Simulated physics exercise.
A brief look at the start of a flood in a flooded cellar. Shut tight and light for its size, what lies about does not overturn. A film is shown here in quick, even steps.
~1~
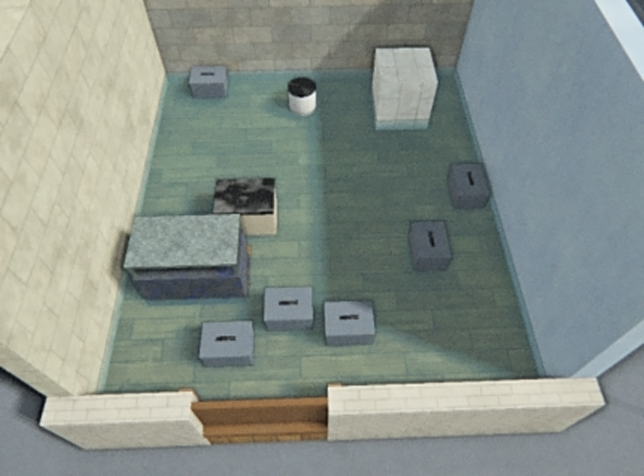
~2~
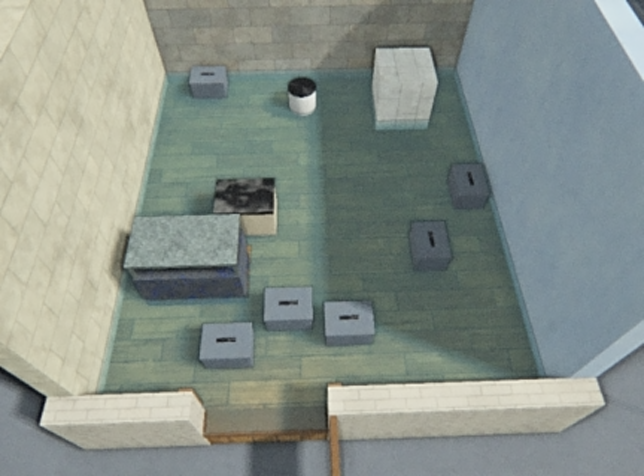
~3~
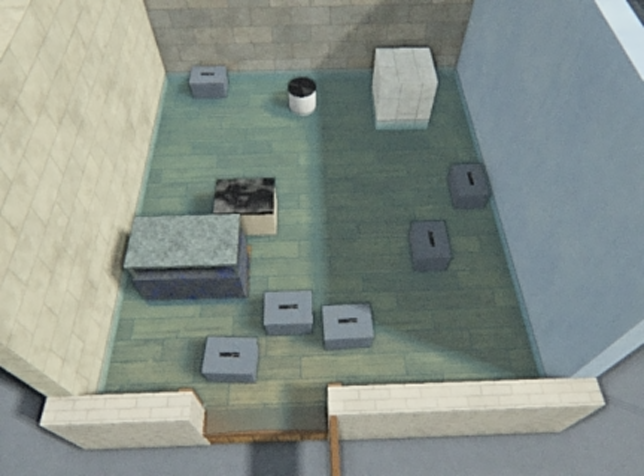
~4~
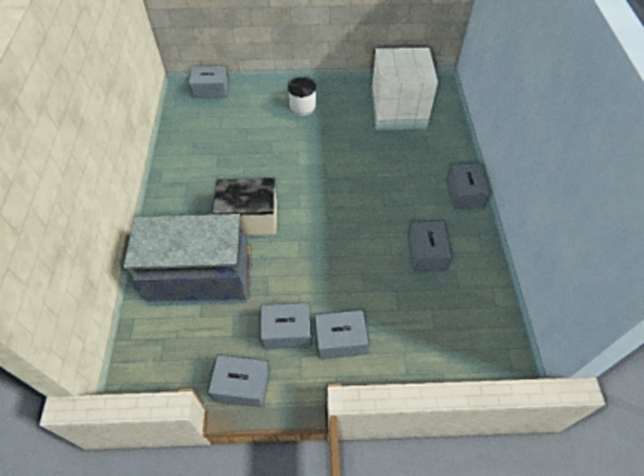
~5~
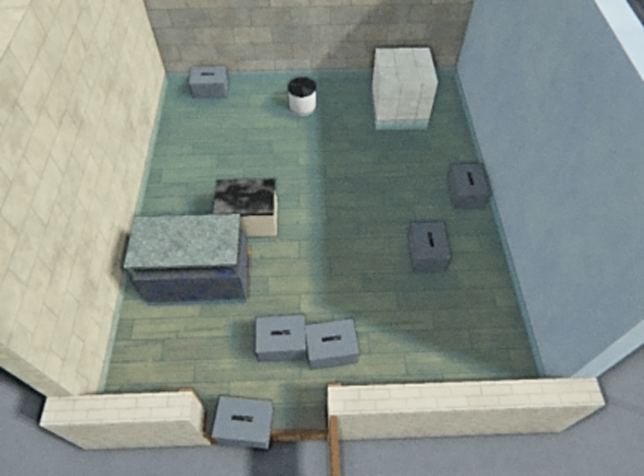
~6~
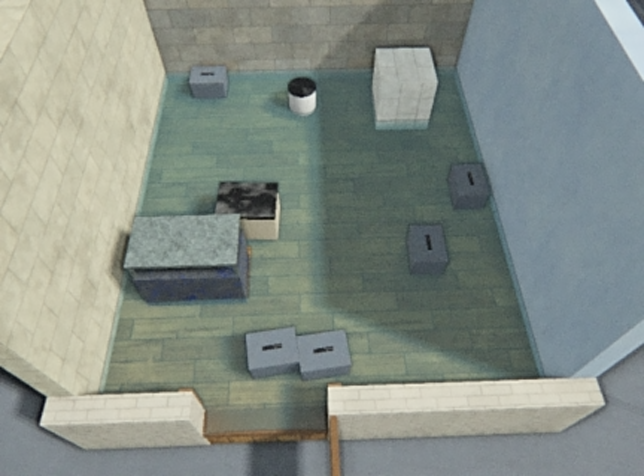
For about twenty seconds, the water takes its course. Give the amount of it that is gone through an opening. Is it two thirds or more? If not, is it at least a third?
The portion will probably sit in the middle band.
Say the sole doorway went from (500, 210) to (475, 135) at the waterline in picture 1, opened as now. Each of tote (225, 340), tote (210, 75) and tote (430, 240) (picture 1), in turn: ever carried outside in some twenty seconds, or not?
In the order given, it's remains behind, remains behind, escaped.
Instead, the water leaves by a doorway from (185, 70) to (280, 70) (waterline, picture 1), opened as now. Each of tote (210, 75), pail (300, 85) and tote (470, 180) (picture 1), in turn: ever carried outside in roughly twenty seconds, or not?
Lab note - object 1: Escaped; object 2: Escaped; object 3: Retained.
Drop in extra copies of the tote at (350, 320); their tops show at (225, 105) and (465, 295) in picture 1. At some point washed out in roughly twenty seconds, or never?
Remains, exits.
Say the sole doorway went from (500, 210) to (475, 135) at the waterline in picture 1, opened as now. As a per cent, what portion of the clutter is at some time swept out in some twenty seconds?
About 60 per cent.
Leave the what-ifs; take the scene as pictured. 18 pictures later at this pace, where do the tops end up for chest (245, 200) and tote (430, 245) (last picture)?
They should end up near (273, 299) and (363, 331) respectively.
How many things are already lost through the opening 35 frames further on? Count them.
That comes to 5.
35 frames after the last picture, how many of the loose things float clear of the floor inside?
I make it 3 of them.
A moment on, 3 of 8 are out; 5 afloat.
Next, 3 of 8 are out; 5 afloat.
Later, 5 of 8 are out; 3 afloat.
In the end, 5 of 8 are out; 3 afloat.
